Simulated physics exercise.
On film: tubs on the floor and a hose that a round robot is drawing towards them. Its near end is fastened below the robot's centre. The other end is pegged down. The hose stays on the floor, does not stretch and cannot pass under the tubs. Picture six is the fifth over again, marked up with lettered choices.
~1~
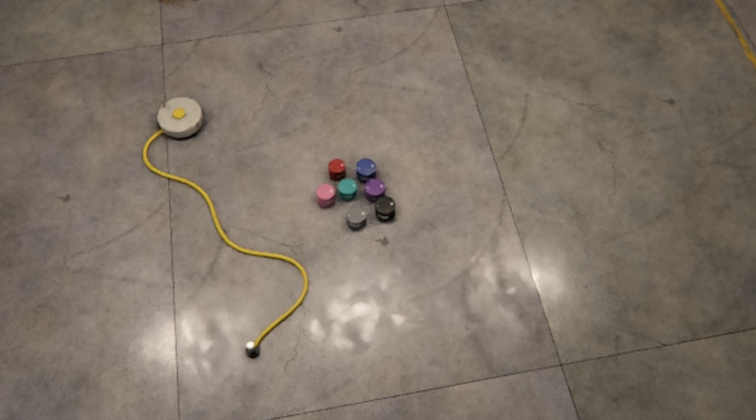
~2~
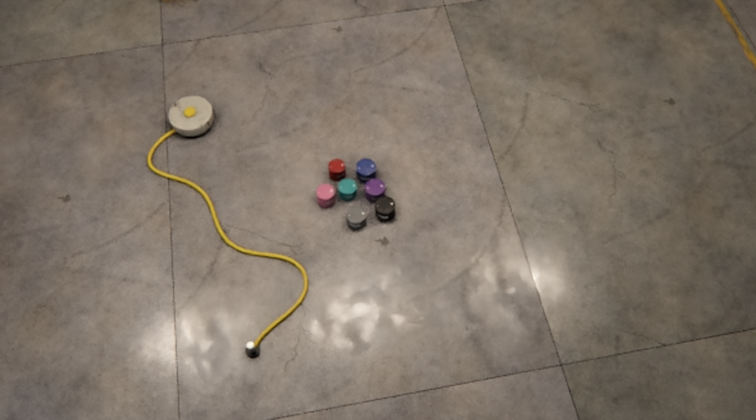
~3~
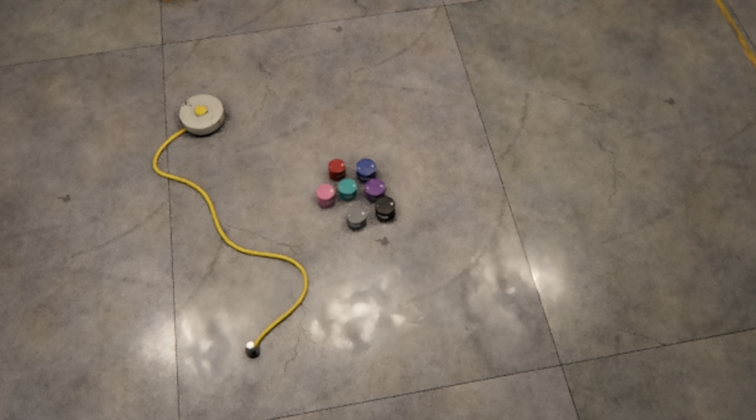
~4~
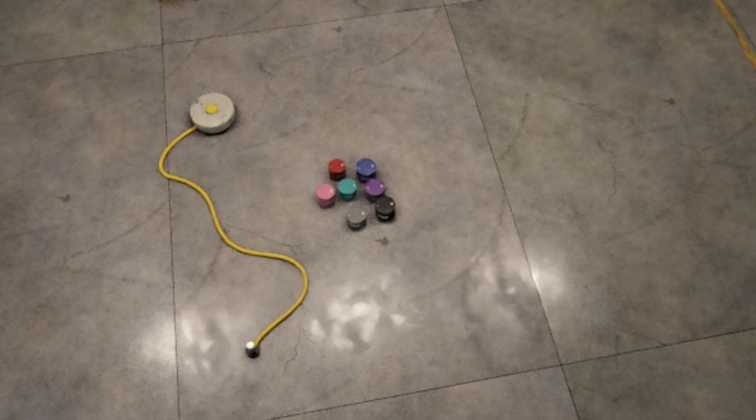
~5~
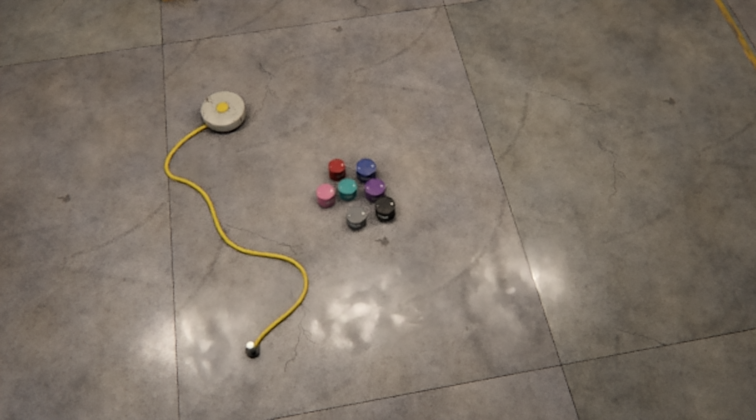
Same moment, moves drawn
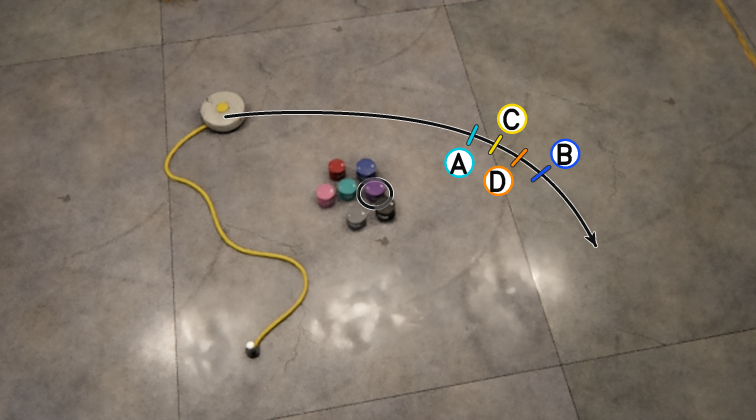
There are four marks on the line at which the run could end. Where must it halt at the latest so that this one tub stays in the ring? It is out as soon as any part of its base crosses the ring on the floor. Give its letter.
It can go as far as D.
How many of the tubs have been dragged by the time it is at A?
The count is none.
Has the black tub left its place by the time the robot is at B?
Yes.
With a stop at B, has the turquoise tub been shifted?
Yes.
On the marked copy, A at (472, 135); B at (541, 174); C at (496, 145); D at (519, 158); the ring at (375, 194); the route from (225, 117) via (435, 124) to (596, 246).
Following D. Soon after the start, robot (330, 108); purple tub (375, 190).
Later, robot (436, 120); purple tub (375, 190).
In the end, robot (520, 153); turquoise tub (352, 196); red tub (353, 180); purple tub (375, 191); blue tub (370, 175); pink tub (334, 199); the purple tub is still in its ring.
As for the rest, A is safe but short; B drags the ringed tub to (379, 203); C is safe but short.
